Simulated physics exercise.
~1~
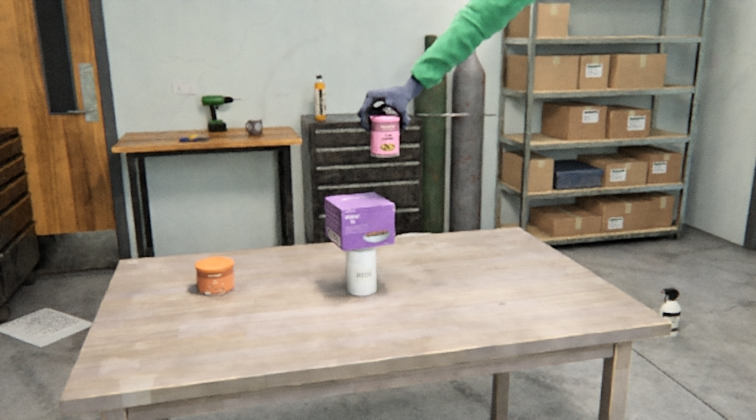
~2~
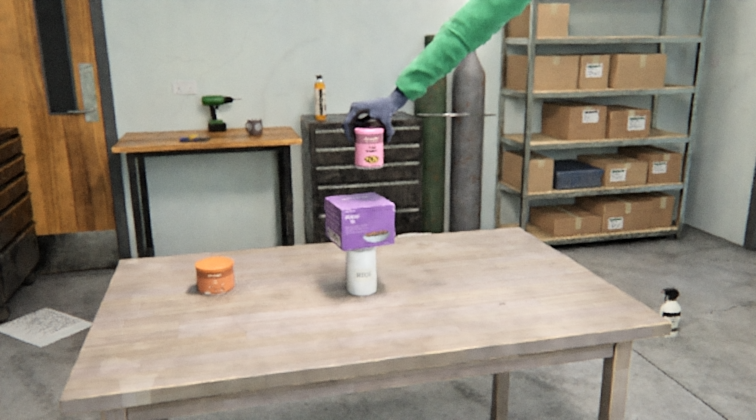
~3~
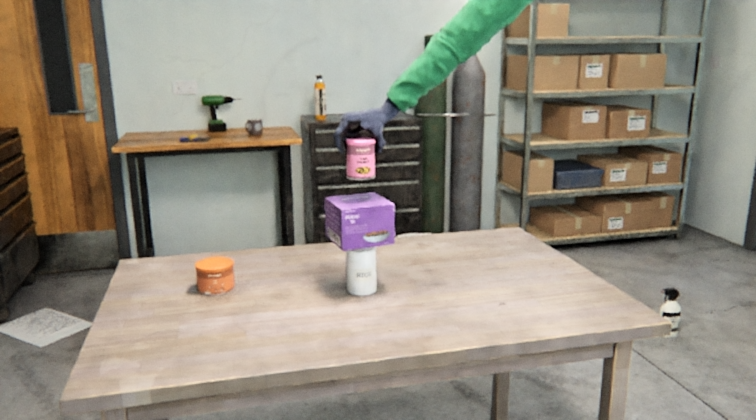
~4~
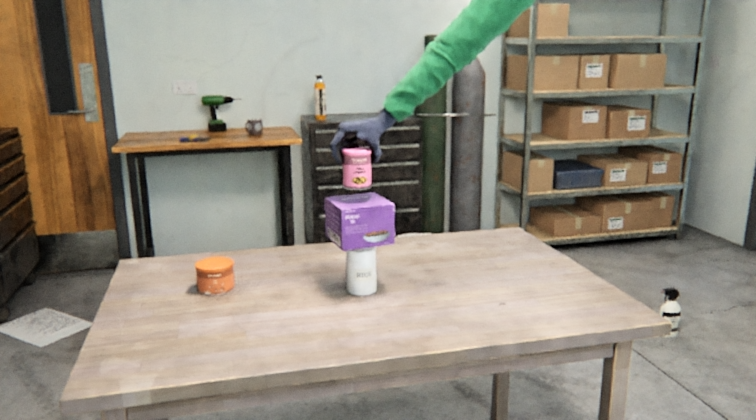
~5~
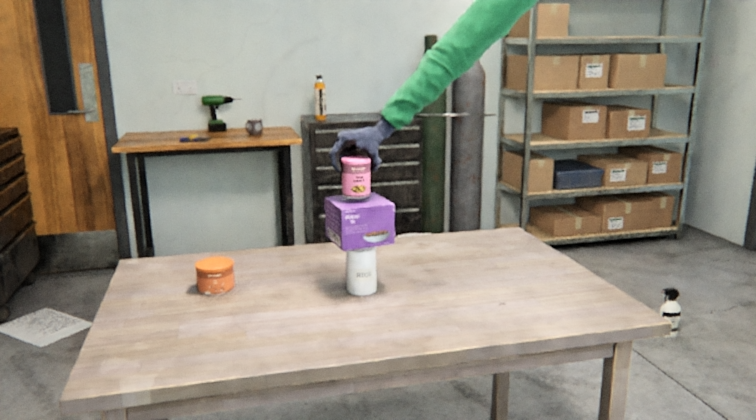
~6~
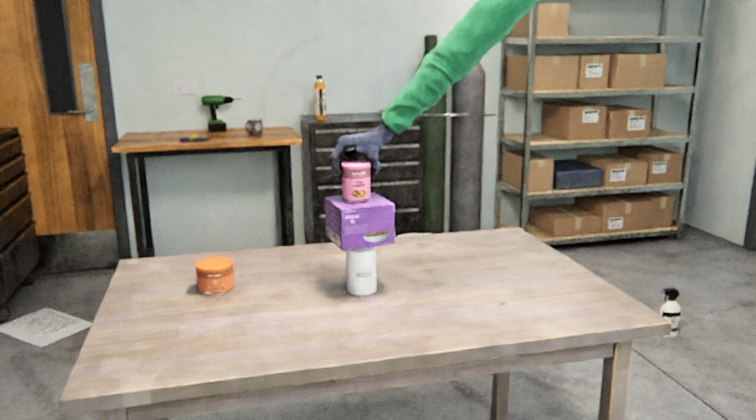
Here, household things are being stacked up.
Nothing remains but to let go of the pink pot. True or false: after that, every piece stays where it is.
True.
Then, 0.20 s past the last view, nothing moves.
Then, 0.50 s past the last view, pink pot resting near (356, 182).
Finally, all 4 still in place. Final places as the last picture's camera would see them, pink pot near (356, 182). The pile stays up.
